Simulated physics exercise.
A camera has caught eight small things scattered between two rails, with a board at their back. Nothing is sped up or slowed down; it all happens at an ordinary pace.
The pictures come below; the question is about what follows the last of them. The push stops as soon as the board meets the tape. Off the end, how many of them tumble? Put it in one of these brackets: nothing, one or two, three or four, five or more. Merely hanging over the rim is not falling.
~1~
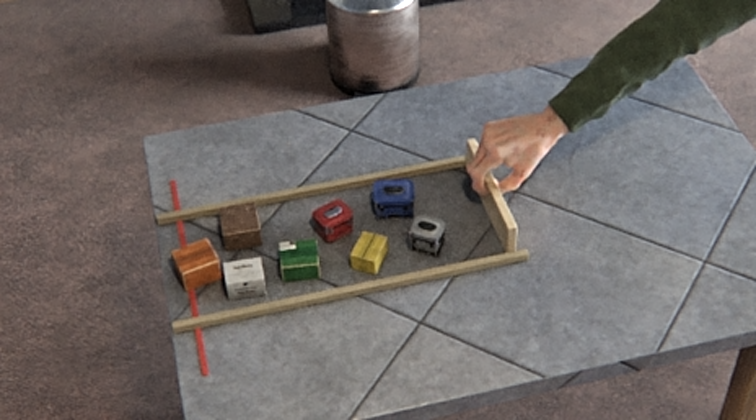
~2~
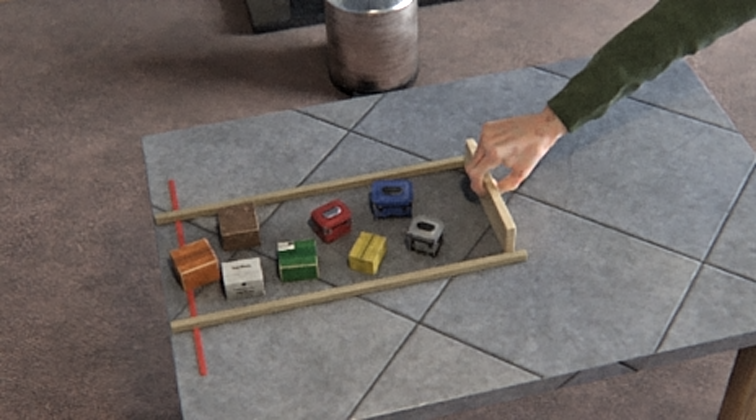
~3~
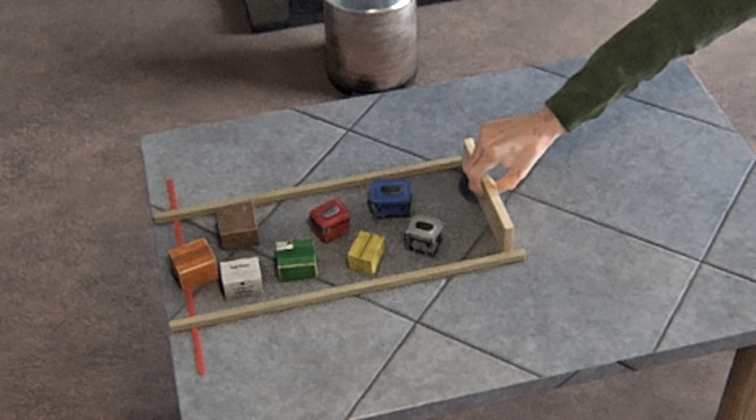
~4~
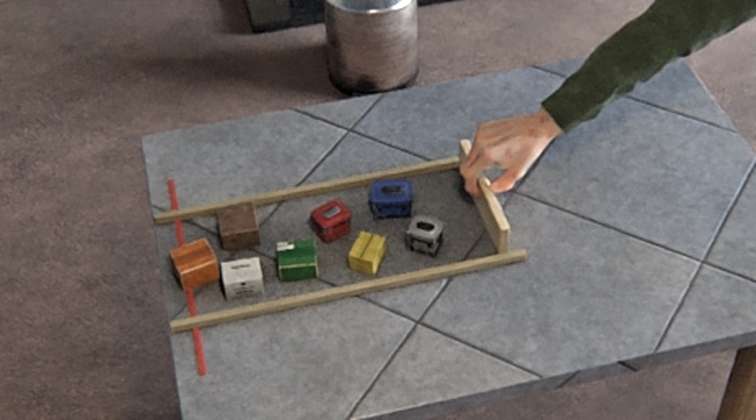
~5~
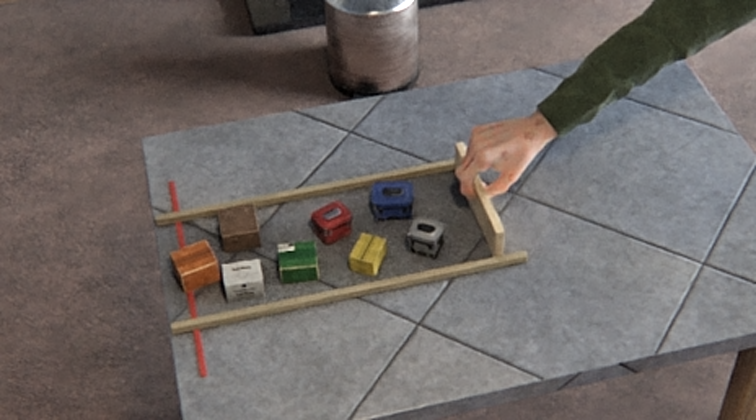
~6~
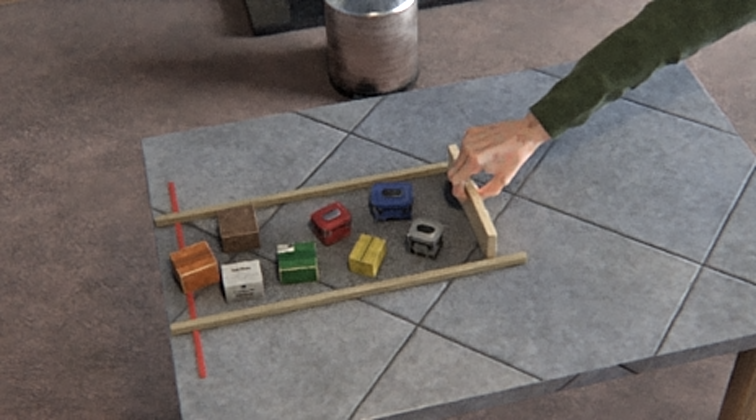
Bracket: Five or more.
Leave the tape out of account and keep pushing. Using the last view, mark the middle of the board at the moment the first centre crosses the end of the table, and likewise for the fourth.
The first one at (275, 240), the next at (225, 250).
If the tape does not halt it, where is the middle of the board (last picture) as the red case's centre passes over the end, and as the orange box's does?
Roughly (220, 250); for the second one, roughly (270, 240).
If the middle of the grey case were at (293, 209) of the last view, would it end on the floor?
Well, the grey case keeps its place.
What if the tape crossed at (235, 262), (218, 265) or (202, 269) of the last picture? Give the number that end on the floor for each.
Going through them in order, you'd see 2, 5 and 6.
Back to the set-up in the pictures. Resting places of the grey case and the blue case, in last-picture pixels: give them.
Reading them off: First (173, 297); then (162, 256).
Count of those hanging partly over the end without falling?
I get 2.
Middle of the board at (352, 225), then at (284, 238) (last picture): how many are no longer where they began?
So 5, and at the other place 8.
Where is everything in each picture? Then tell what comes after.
Orange box (197, 265); white box (245, 279); brown block (241, 226); board (490, 195); tape (188, 270), in the first frame.
White box (243, 279); red case (332, 222), in the second frame.
Brown block (238, 226); board (487, 195), in the third frame.
Orange box (194, 264); yellow box (367, 253), in the fourth frame.
White box (244, 280); grey case (427, 237), in the fifth frame.
Orange box (195, 267); white box (243, 281); brown block (239, 229); board (471, 202); tape (186, 272), in the sixth frame.
Soon after, none off yet; orange box at rest near (195, 267); white box at rest near (243, 281); brown block at rest near (239, 229).
After that, none off yet; orange box displaced about its own width near (166, 266); white box displaced well along near (169, 298); brown block displaced about its own width near (183, 233).
In the end, the number that fall off is five or more; gone, yellow box, red case, green box, brown block, white box and orange box.
